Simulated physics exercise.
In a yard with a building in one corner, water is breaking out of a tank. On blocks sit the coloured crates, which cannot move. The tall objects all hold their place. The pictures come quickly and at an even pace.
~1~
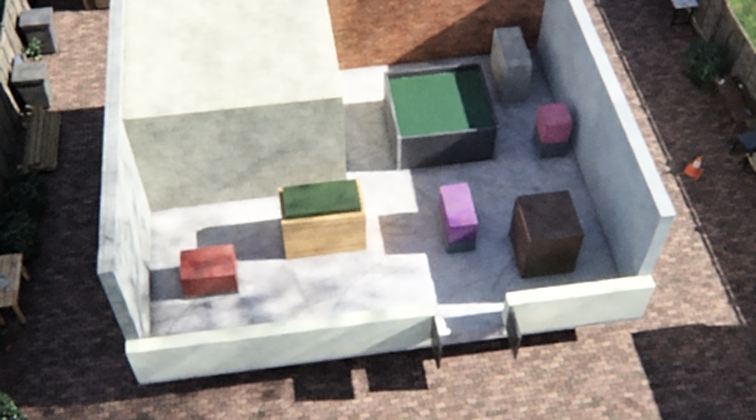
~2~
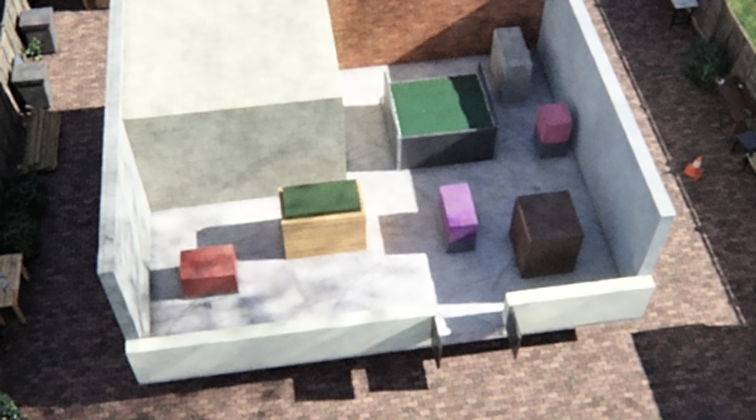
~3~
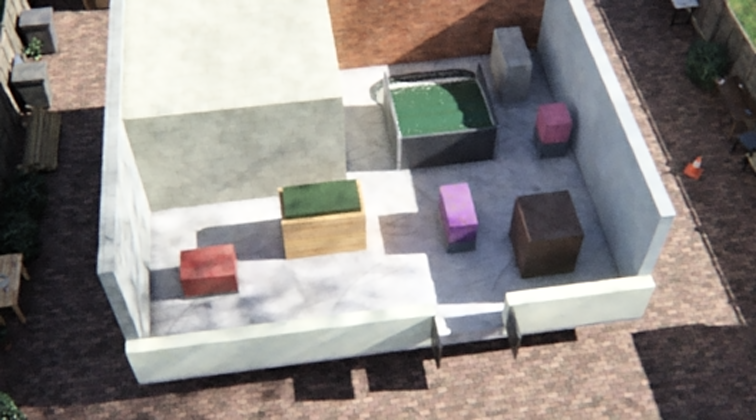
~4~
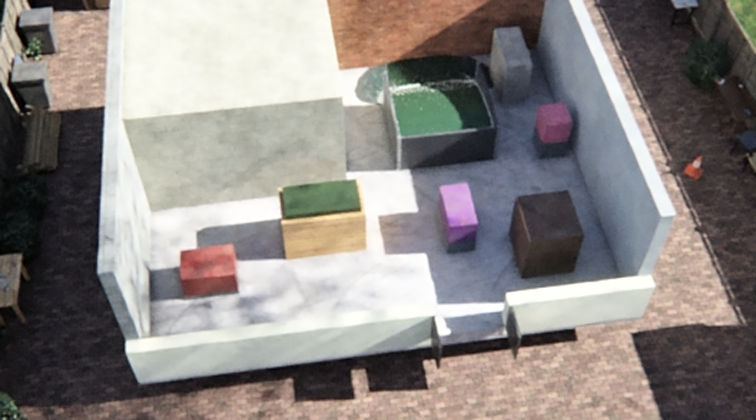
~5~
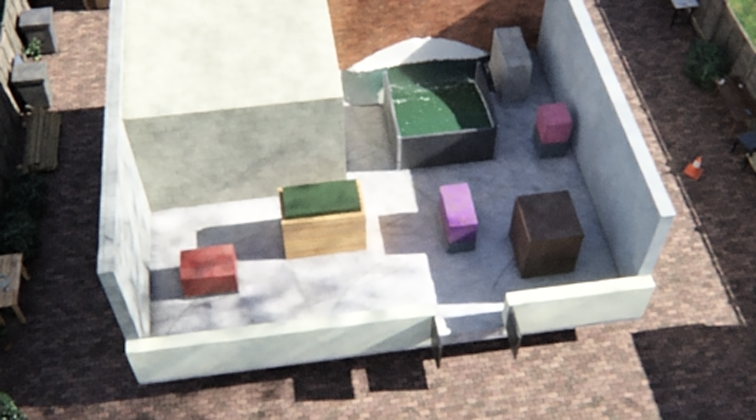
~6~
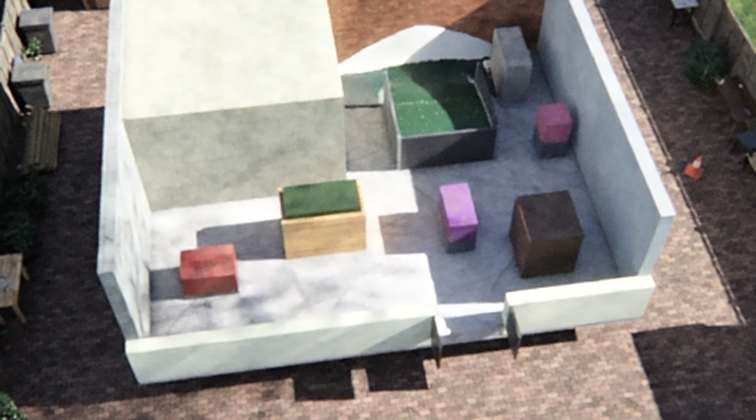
A walled yard with a pale block-like building in its back left corner is seen from high above, with brick paving outside. A dark tank of green water stands near the brick back wall, with a grey block and pink crate to its right and red, green-topped yellow, purple and dark brown boxes in front. The water starts level, then ripples and pours out on the tank's far side, spreading along the back wall.
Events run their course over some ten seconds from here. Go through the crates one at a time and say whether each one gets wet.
The purple crate comes out dry. The red crate comes out dry. The pink crate comes out dry.
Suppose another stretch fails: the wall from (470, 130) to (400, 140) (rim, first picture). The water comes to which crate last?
That would be the one in red, reached last.
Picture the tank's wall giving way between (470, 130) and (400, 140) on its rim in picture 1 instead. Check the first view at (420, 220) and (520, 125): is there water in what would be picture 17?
Taking them in turn: Underwater, then left clear.
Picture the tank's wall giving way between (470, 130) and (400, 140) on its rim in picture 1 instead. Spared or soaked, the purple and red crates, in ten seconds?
As I see it, the purple crate gets reached, and the red crate gets reached.
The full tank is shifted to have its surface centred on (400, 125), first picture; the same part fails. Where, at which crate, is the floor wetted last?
Red-painted one.
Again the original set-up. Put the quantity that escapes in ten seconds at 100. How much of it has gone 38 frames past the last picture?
Note - share reached: 55 %.
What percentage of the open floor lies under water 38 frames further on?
It comes to roughly 85 in a hundred.
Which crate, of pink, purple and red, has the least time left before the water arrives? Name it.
My pick is the pink one.
A moment on, water covers 15 % of the floor; the purple crate not reached, the red crate not reached, the pink crate not reached.
Next, water covers 30 % of the floor; the purple crate not reached, the red crate not reached, the pink crate water round its plinth.
Then, water covers 60 % of the floor; the purple crate water round its plinth, the red crate not reached, the pink crate water round its plinth.
Later, water covers 85 % of the floor; the purple crate water round its plinth, the red crate water round its plinth, the pink crate water round its plinth.
In the end, water covers 100 % of the floor; the purple crate stayed above the water, the red crate stayed above the water, the pink crate stayed above the water.
